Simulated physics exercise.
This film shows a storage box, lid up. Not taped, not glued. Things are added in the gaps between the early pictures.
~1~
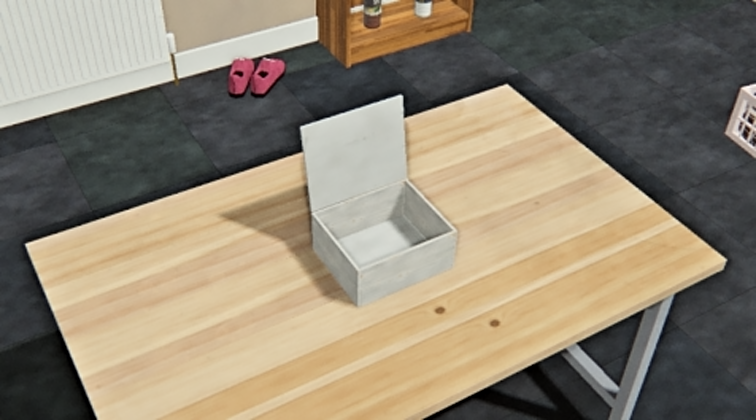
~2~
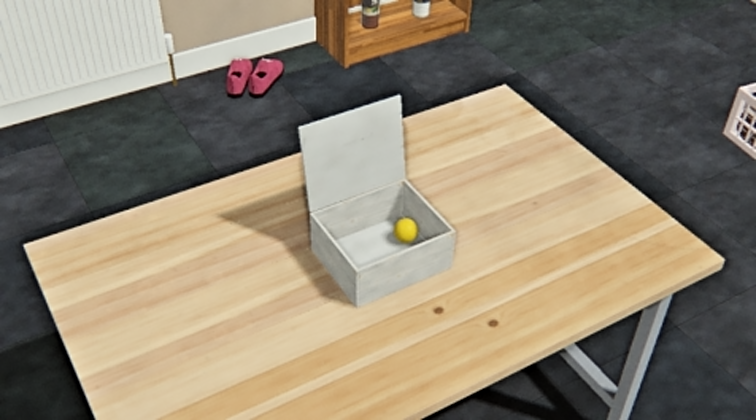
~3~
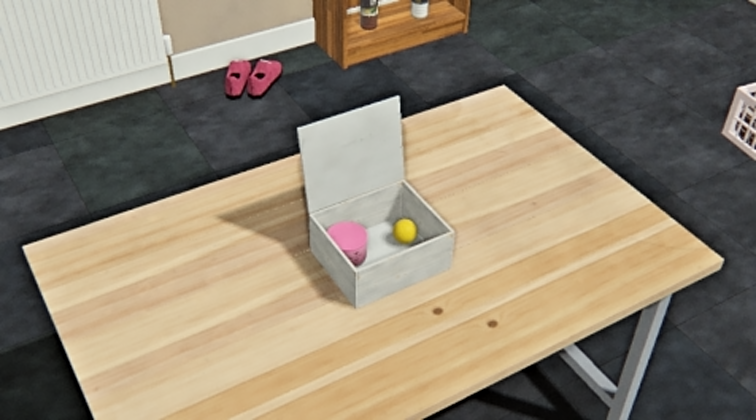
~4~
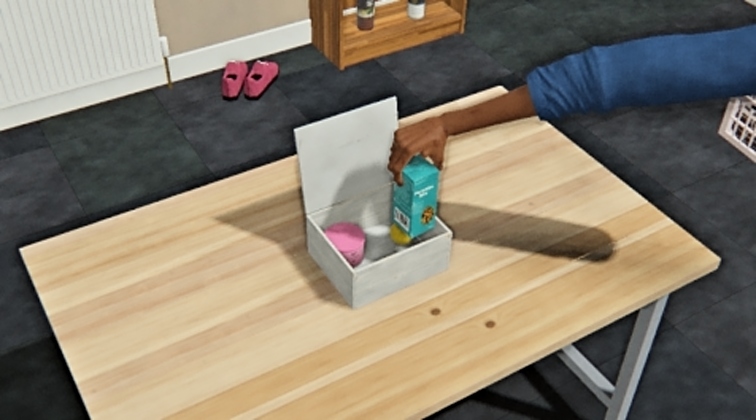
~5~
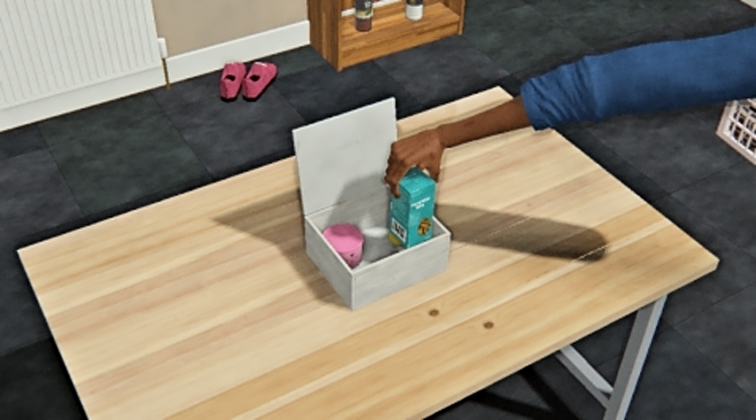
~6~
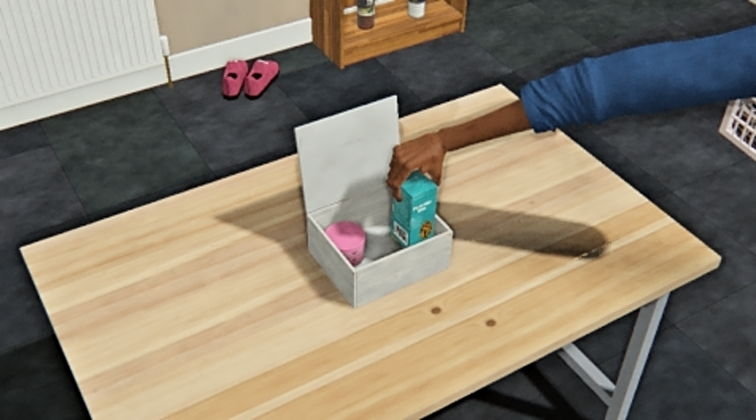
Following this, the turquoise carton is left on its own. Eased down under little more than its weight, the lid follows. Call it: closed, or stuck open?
Stuck open.
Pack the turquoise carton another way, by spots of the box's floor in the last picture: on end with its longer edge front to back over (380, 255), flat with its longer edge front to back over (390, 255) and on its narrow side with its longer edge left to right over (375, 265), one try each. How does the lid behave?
Well, first time it won't go down, second time it goes down fine, and third time it goes down fine.
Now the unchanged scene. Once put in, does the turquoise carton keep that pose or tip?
Once everything settles, it keeps its original angle.
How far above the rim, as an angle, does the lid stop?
Roughly 25 degrees above the rim.
Then, 1.20 s later than the last frame, lid starting down; turquoise carton moved about its own width near (416, 235); yellow lemon moved about its own width.
Then, 1.80 s later than the last frame, lid 38° above the rim; turquoise carton moved about its own width near (416, 235); yellow lemon moved about its own width.
When it is over, lid 25° above the rim; moved from the start, turquoise carton; the other 2 as before. End places, in pixels of the last picture, turquoise carton near (416, 235).
